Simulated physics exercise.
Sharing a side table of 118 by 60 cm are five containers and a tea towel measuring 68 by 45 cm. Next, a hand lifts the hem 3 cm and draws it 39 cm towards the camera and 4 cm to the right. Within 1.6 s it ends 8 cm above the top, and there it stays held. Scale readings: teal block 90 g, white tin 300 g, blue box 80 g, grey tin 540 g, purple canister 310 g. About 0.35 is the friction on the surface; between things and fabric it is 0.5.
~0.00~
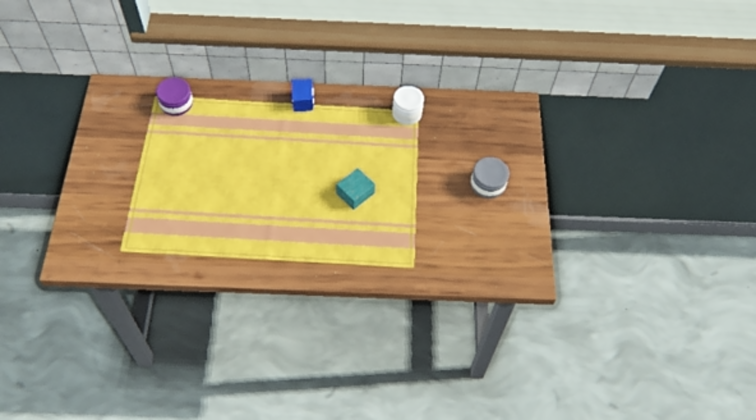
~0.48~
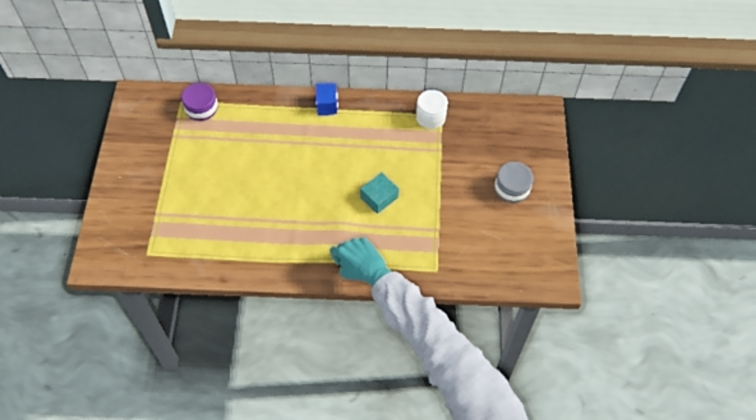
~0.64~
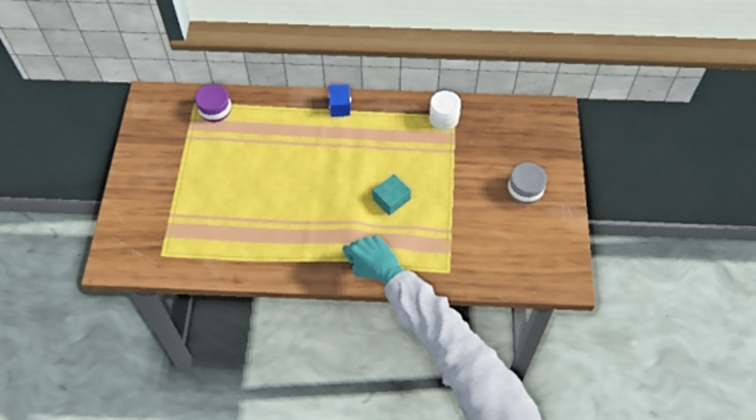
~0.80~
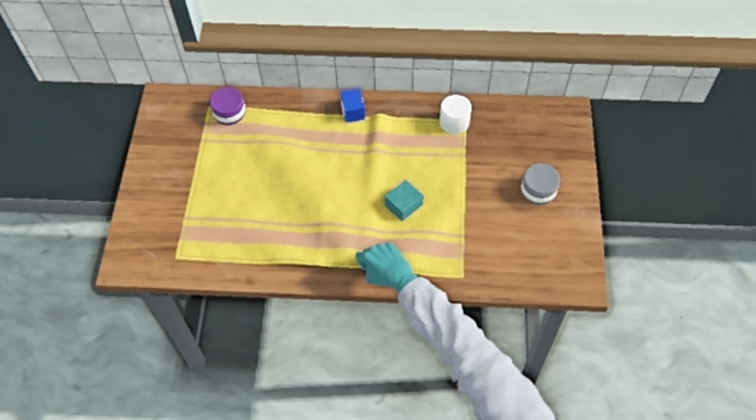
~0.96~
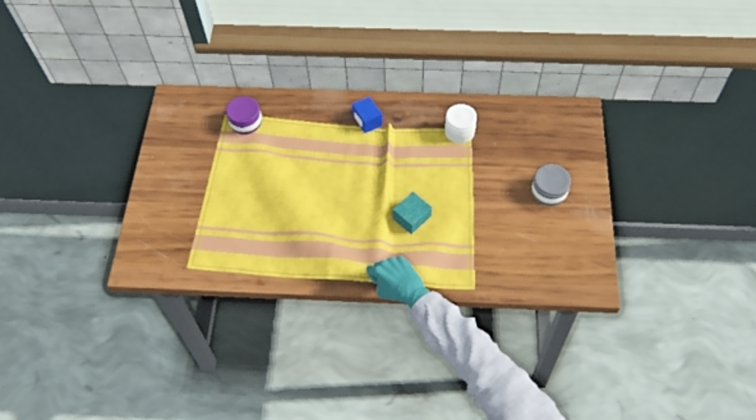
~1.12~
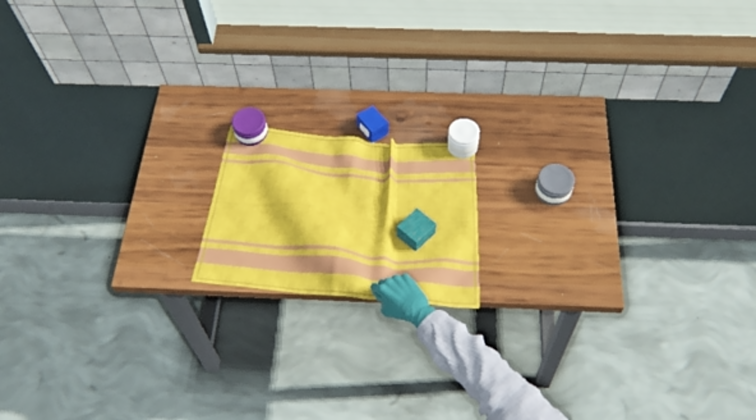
The clip shows a yellow tea towel on a wooden table with five small containers; a gloved hand grips its near edge and pulls it slightly towards the viewer, shifting all but the grey tin along with it.
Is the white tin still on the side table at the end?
It will last up there.
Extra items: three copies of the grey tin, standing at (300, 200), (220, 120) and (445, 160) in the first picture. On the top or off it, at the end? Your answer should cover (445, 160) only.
At that spot, the copy is still on top.
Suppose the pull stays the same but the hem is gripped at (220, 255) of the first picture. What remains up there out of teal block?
Then the teal block leaves the top.
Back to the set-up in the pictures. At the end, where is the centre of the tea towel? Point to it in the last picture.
Close to (360, 333) in pixels.
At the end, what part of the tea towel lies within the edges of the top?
About 35 per cent.
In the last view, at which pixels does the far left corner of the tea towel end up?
That corner ends up near pixel (268, 210) in the last view.
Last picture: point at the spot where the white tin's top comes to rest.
You'll find it ending up somewhere near (440, 239).
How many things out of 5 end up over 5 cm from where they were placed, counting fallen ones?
I make it 4.
By 1.4 s, 75 % of the tea towel is still over the top; white tin 18 cm off its start, teal block 19 cm off its start, purple canister 17 cm off its start.
By 1.7 s, 55 % of the tea towel is still over the top; white tin 28 cm off its start, teal block 29 cm off its start, purple canister 26 cm off its start.
By 1.9 s, 40 % of the tea towel is still over the top; white tin 36 cm off its start at (441, 224), teal block 37 cm off its start at (410, 335), purple canister 33 cm off its start at (282, 202).
By 2.2 s, 35 % of the tea towel is still over the top; white tin 39 cm off its start, teal block 40 cm off its start, purple canister 36 cm off its start.
By 3.8 s, 35 % of the tea towel is still over the top; white tin 40 cm off its start at (440, 239), teal block 40 cm off its start at (412, 356), purple canister 37 cm off its start at (285, 213), blue box 7 cm off its start at (372, 120).
